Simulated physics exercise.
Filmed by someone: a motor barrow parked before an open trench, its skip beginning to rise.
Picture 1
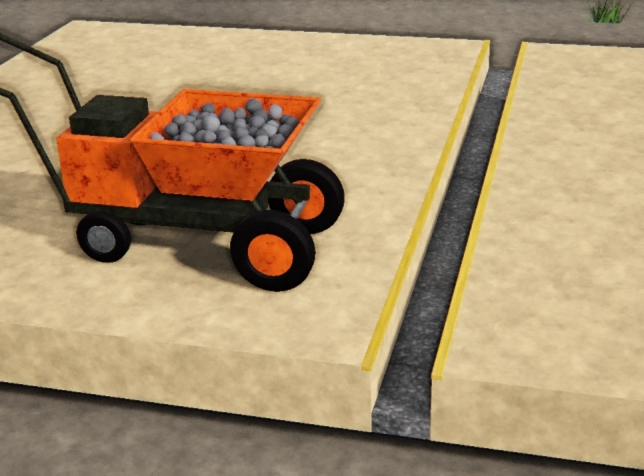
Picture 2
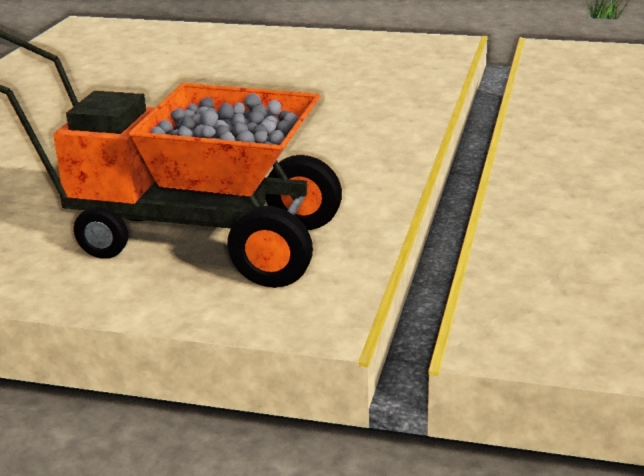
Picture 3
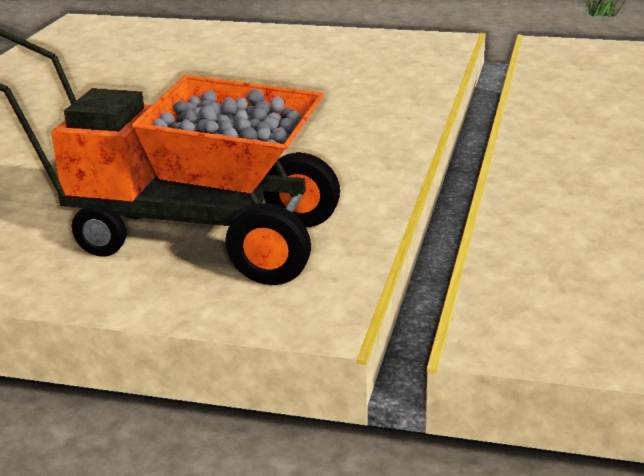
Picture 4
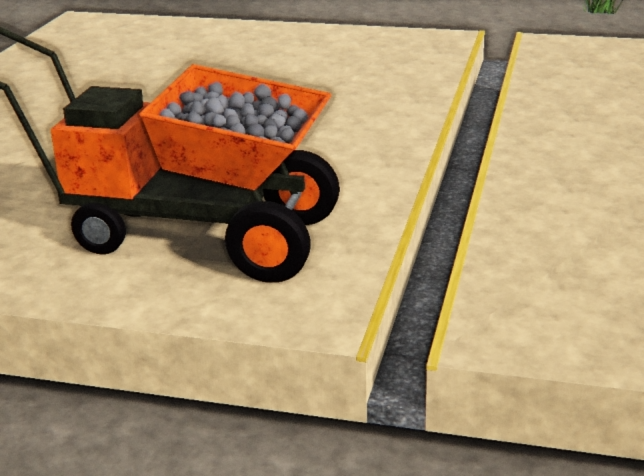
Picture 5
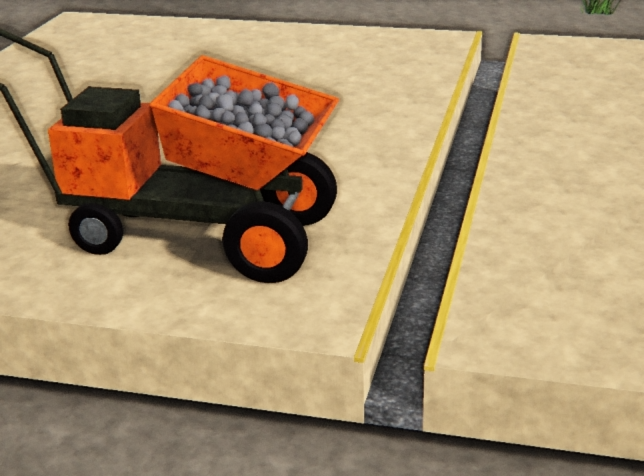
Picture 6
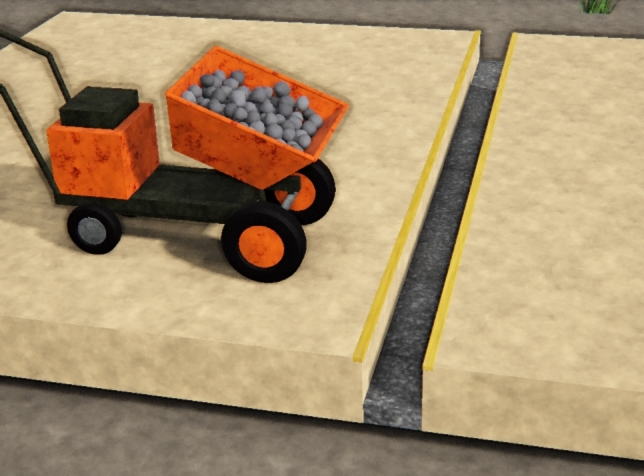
An orange motor barrow gradually tilts its skip of grey cobbles toward an open trench.
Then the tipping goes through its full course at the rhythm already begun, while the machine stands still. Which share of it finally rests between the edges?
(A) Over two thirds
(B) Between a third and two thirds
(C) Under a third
The answer is A.
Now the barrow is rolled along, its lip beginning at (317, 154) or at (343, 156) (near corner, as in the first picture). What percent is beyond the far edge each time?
About 60 percent at the first place and about 80 percent at the second.
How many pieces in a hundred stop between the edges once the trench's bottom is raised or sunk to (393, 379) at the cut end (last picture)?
Something close to 60 per cent.
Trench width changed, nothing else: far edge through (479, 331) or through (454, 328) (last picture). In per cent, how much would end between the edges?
Roughly 100 per cent, and 100 per cent.
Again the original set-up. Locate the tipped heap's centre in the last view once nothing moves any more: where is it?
Roughly at pixel (426, 289).
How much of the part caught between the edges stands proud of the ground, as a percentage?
10 %.
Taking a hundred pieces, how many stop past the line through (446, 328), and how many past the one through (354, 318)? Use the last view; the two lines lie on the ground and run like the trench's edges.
Respectively 10 and 100 percent.
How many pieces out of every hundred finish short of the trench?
Estimate: Around 0 per cent.
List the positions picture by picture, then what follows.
Lip of the skip at (282, 152), level; top of the load at (224, 138), round cobbles; first edge of the trench at (380, 328); far edge at (447, 335), the trench under half as wide as the skip, and about as deep as wide, in the first picture.
Lip of the skip at (281, 148), tipped barely; top of the load at (220, 128), in the second picture.
Lip of the skip at (285, 147), tipped barely; top of the load at (223, 123), in the third picture.
Lip of the skip at (294, 148), tipped a little; top of the load at (213, 116), in the fourth picture.
Lip of the skip at (303, 153), tipped clearly; top of the load at (206, 103), in the fifth picture.
Lip of the skip at (314, 160), tipped clearly; top of the load at (219, 96); first edge of the trench at (372, 319); far edge at (438, 326), in the sixth picture.
Soon, skip tipped steeply; all in the skip.
A while on, skip tipped right over; about two thirds in the skip; about a quarter in or heaped over the trench; a stray few beyond it; a small part falling.
Towards the end, skip tipped right over; a stray few in the skip; most in or heaped over the trench; a small part beyond it.
Finally, skip tipped right over; nearly all in or heaped over the trench; a small part beyond it.
